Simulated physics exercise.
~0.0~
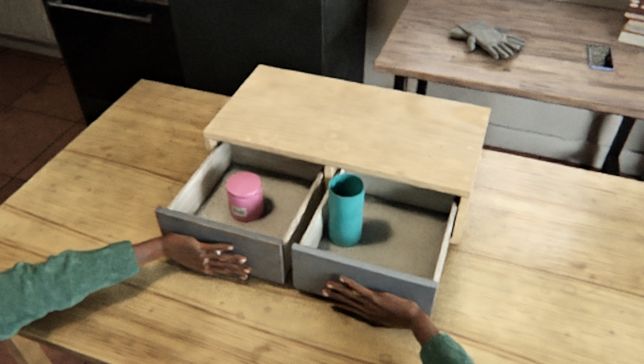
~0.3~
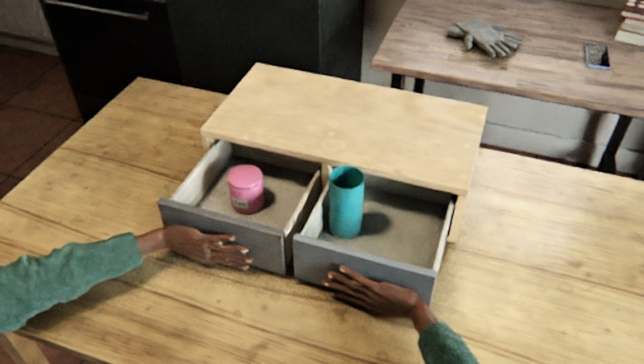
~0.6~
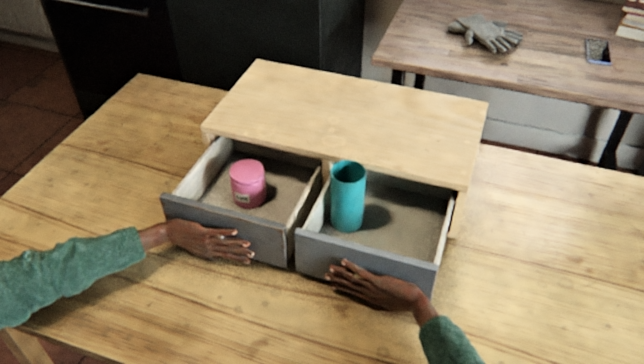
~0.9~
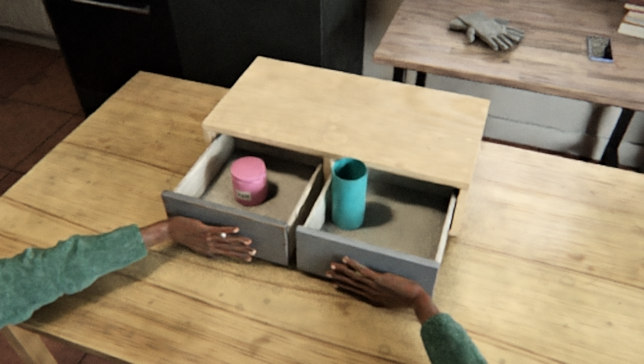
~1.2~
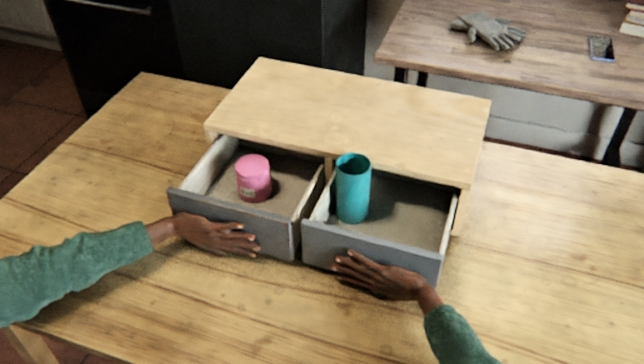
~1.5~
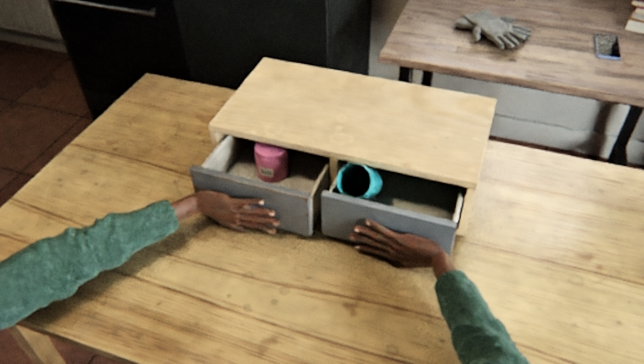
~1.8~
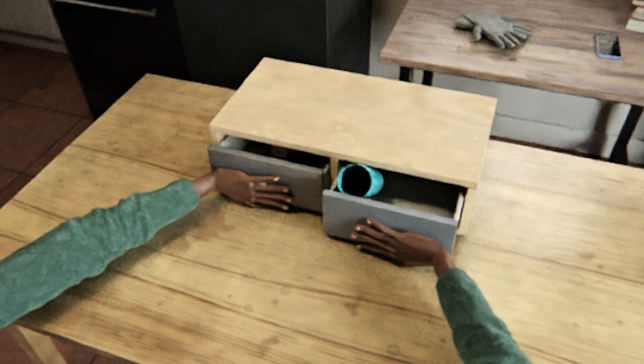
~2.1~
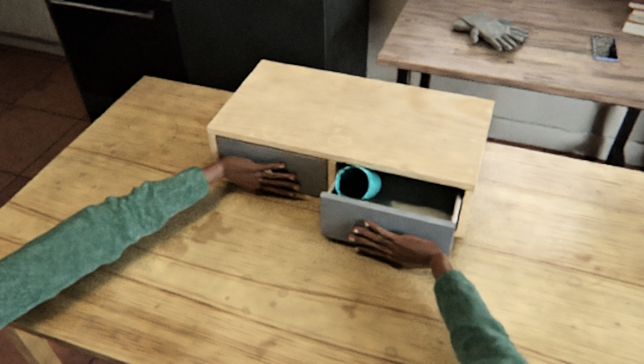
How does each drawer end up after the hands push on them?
The left drawer shuts flush with the pink jar inside. The right drawer stays ajar, with the turquoise beaker leaning inside it.
